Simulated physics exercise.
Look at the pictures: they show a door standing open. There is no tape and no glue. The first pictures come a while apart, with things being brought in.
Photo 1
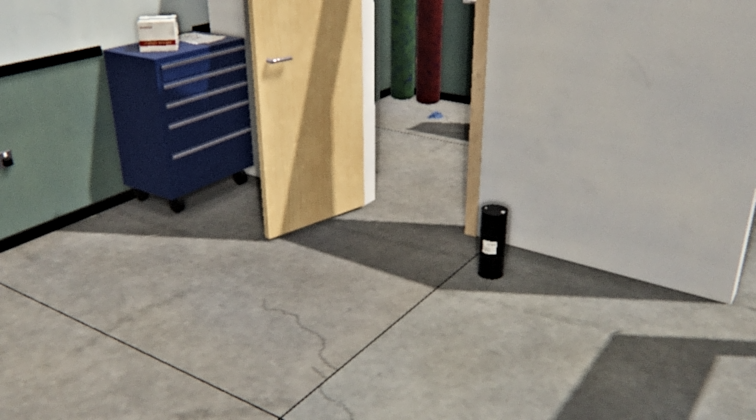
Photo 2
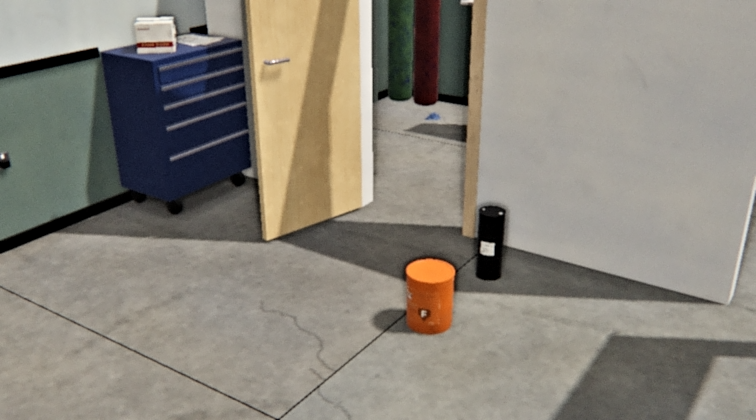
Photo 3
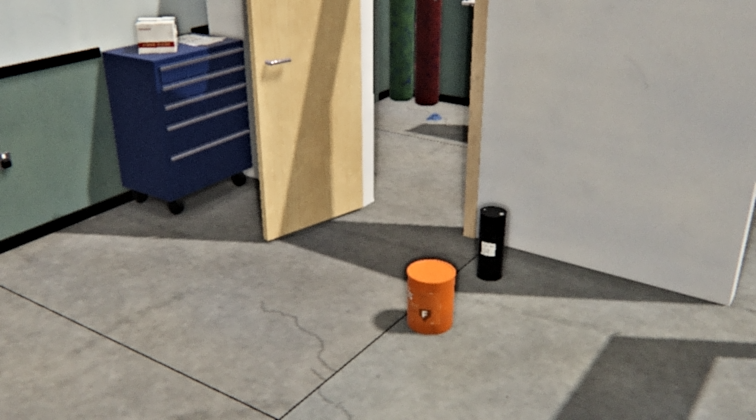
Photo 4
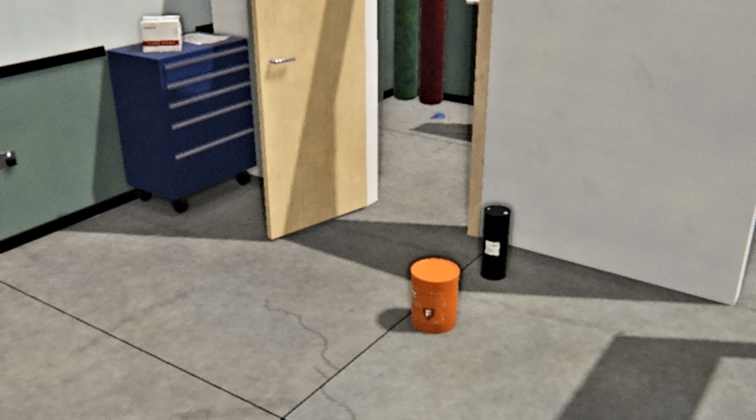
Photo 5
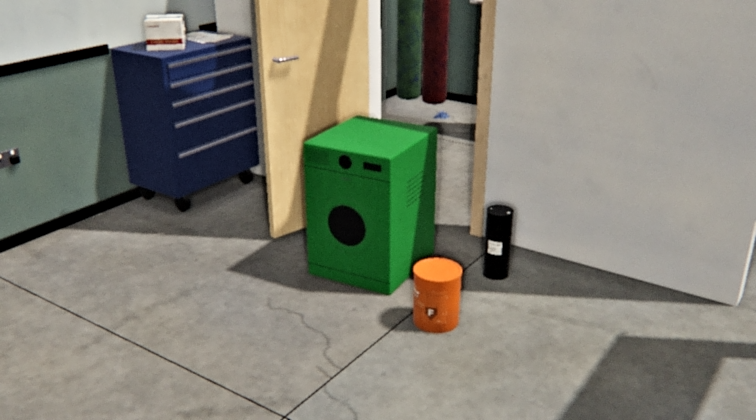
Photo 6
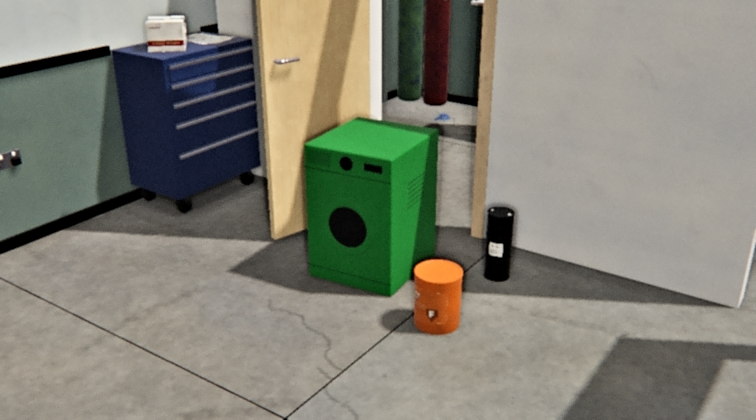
To begin with, a wooden door stands wide open beside a blue drawer cabinet, with a black canister on the concrete floor near the doorway. An orange pail then appears in front of the canister, and later a green appliance appears before the doorway, while the door stays still.
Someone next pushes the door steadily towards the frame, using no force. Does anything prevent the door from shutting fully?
Yes - my guess is that the door will leave the doorway partly open.
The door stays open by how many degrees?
Close to 75 degrees, I'd say.
Then, 0.40 s past the last view, door at 99°.
Then, 0.70 s past the last view, door at 88°.
Then, 0.90 s past the last view, door at 80°.
Then, 1.10 s past the last view, door at 73°.
Finally, door at 73°; all 3 still in place. Final places as the last picture's camera would see them, green appliance near (374, 203).
